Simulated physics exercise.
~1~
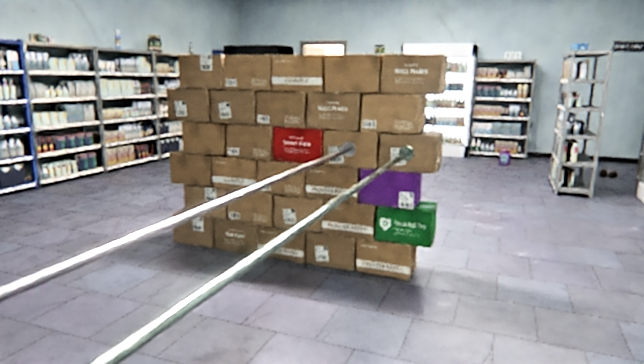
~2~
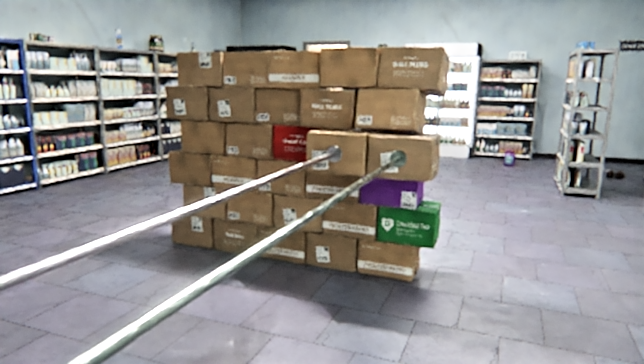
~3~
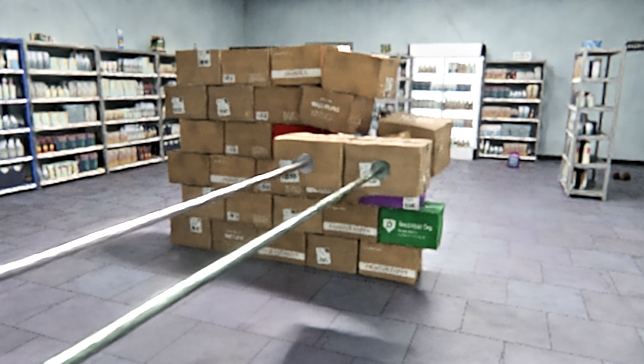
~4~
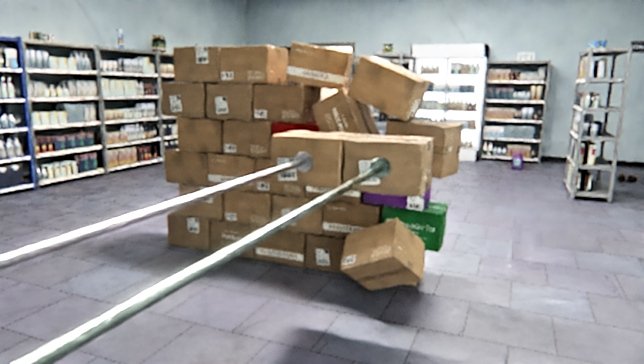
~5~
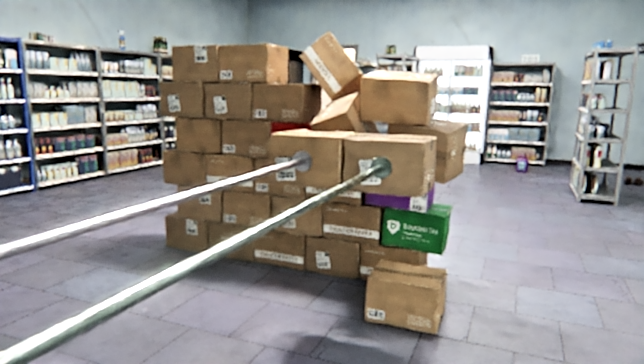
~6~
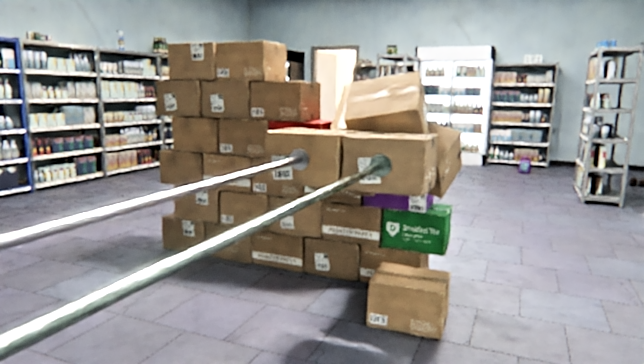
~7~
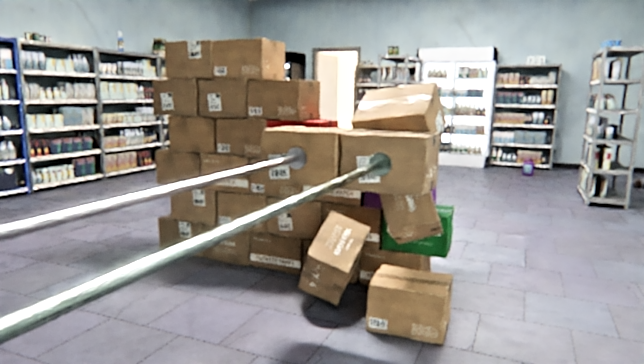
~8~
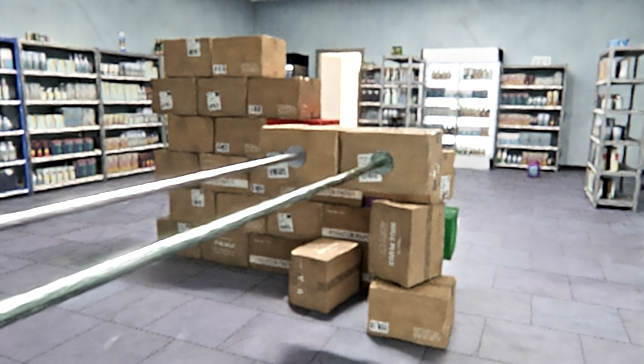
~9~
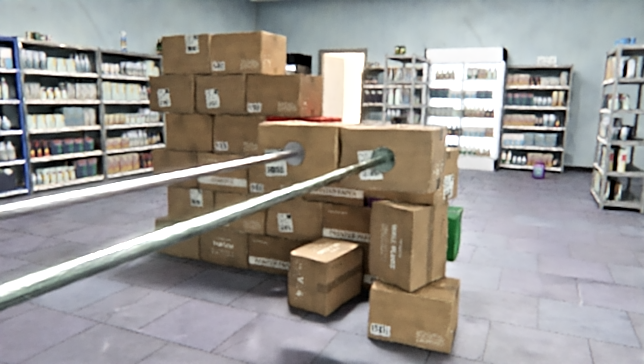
A wall of brown cartons stood in a storeroom as two long rods drew a neighbouring pair outward, and several boxes above tipped and tumbled, some landing on the floor in front, while the pair stayed out and the rest of the wall held.
